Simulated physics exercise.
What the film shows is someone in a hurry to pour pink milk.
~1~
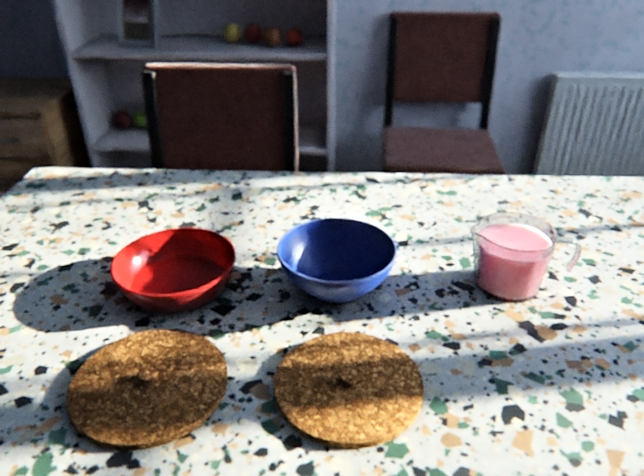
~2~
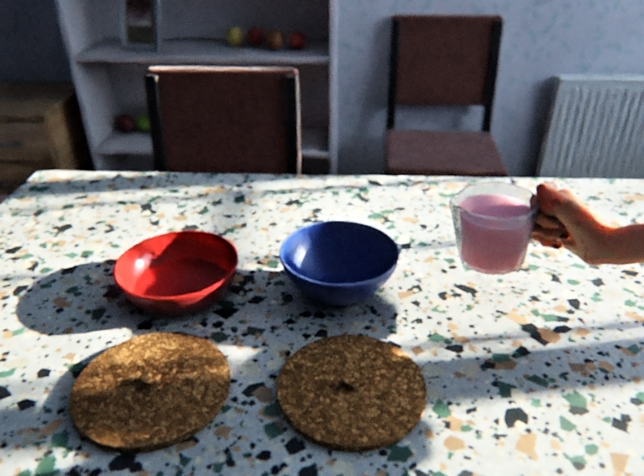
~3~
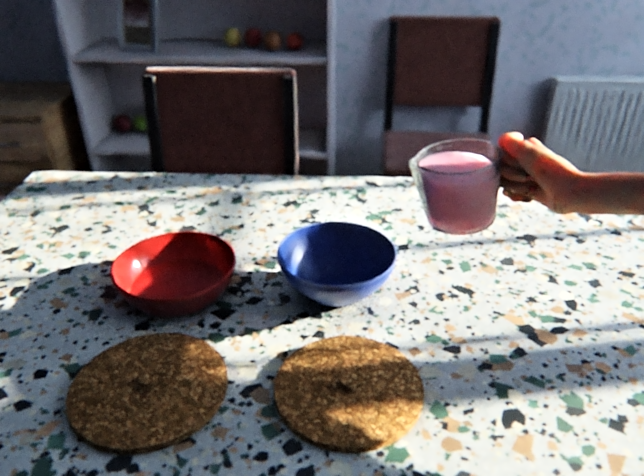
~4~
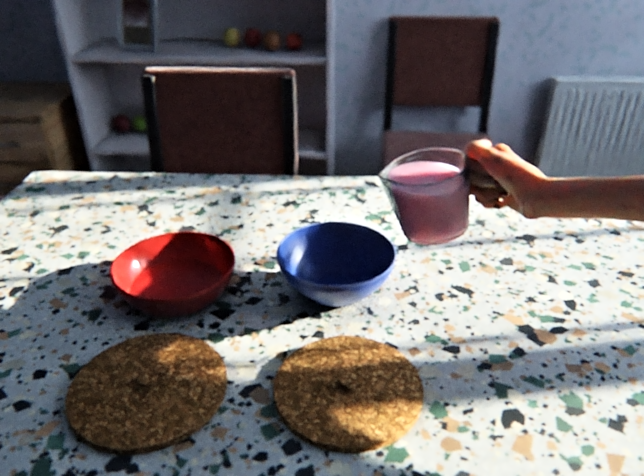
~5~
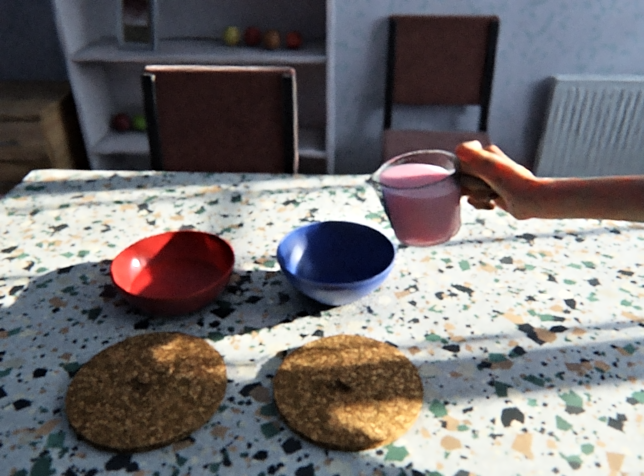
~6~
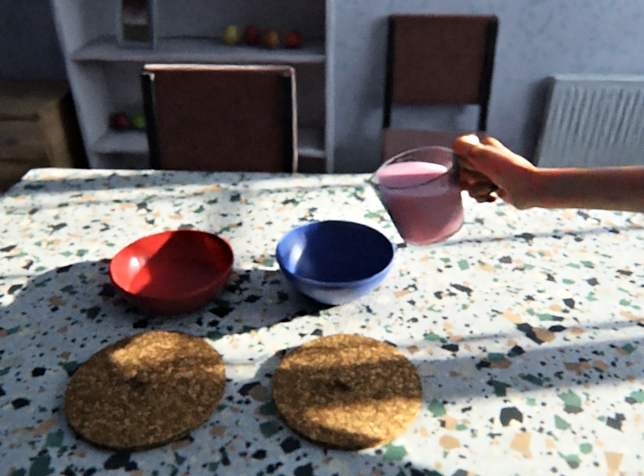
A hand lifts a glass jug of pink liquid, moves it left and tilts it slightly.
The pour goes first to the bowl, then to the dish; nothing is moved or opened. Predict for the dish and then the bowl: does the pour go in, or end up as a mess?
Outcome: Dish: Inside; bowl: Inside.
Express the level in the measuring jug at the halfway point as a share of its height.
It comes up to something like 45 percent.
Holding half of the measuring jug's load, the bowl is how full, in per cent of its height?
Around 40 in a hundred.
Soon after, the pink milk goes into the bowl.
Later, the pink milk goes into the dish.
In the end, the bowl has its share inside; the dish has its share inside.
